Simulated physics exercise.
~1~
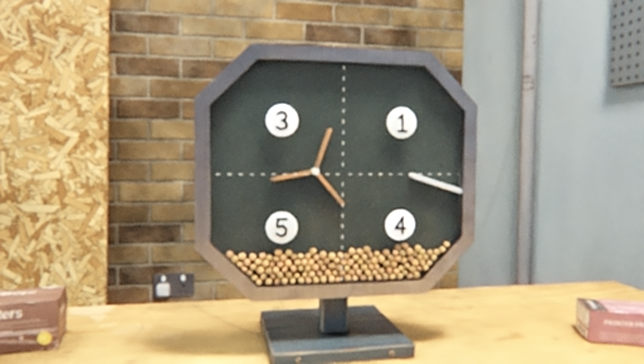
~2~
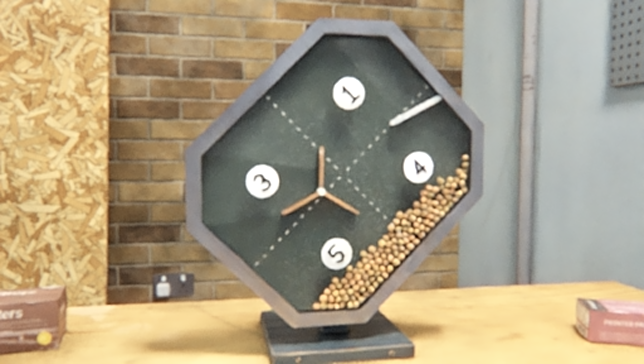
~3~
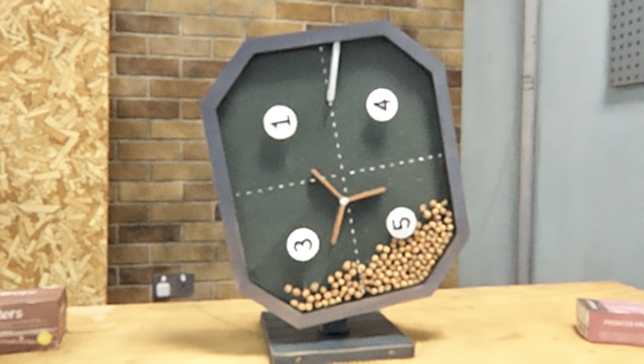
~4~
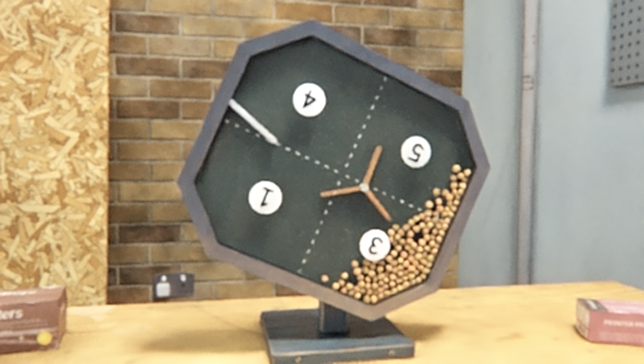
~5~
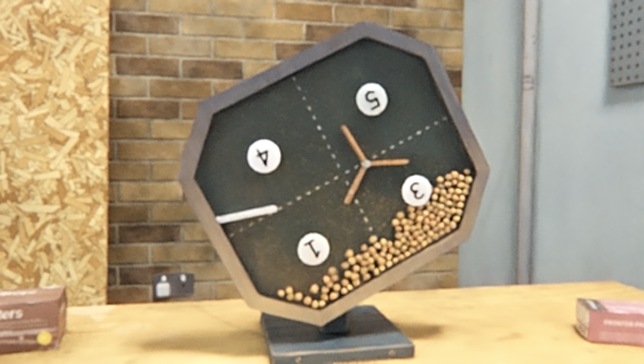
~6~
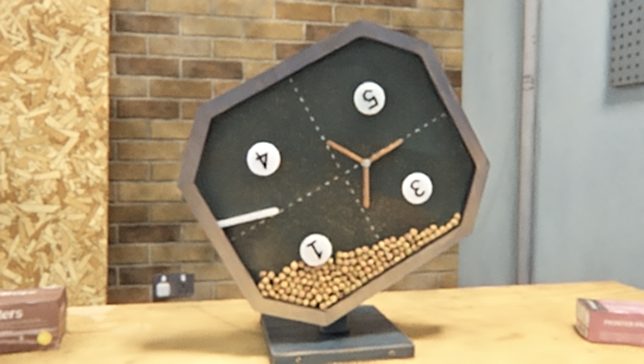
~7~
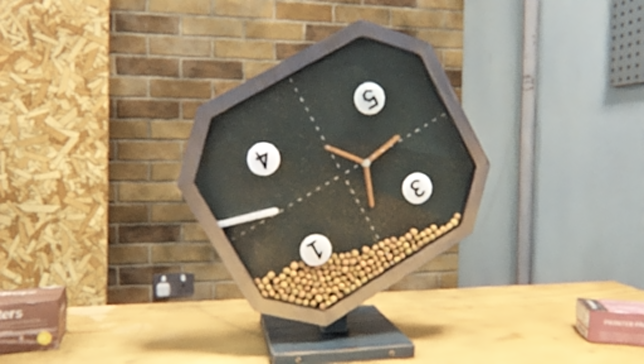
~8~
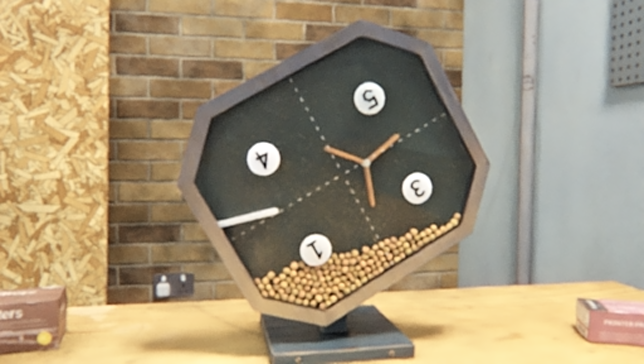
On a wooden bench before a brick wall, a dark, eight-sided case stands upright on a base, small wooden beads lying along its bottom beneath numbers five and four. With no hand in sight, the case turns anticlockwise, and the beads pile up its right side. As it keeps turning past halfway, they tumble along the rim towards three, while the loose three-armed piece near the middle shifts and rotates. The case stops tilted, and the beads slide back down to the left. Everything settles with most beads in quarter one and the rest in quarter three.
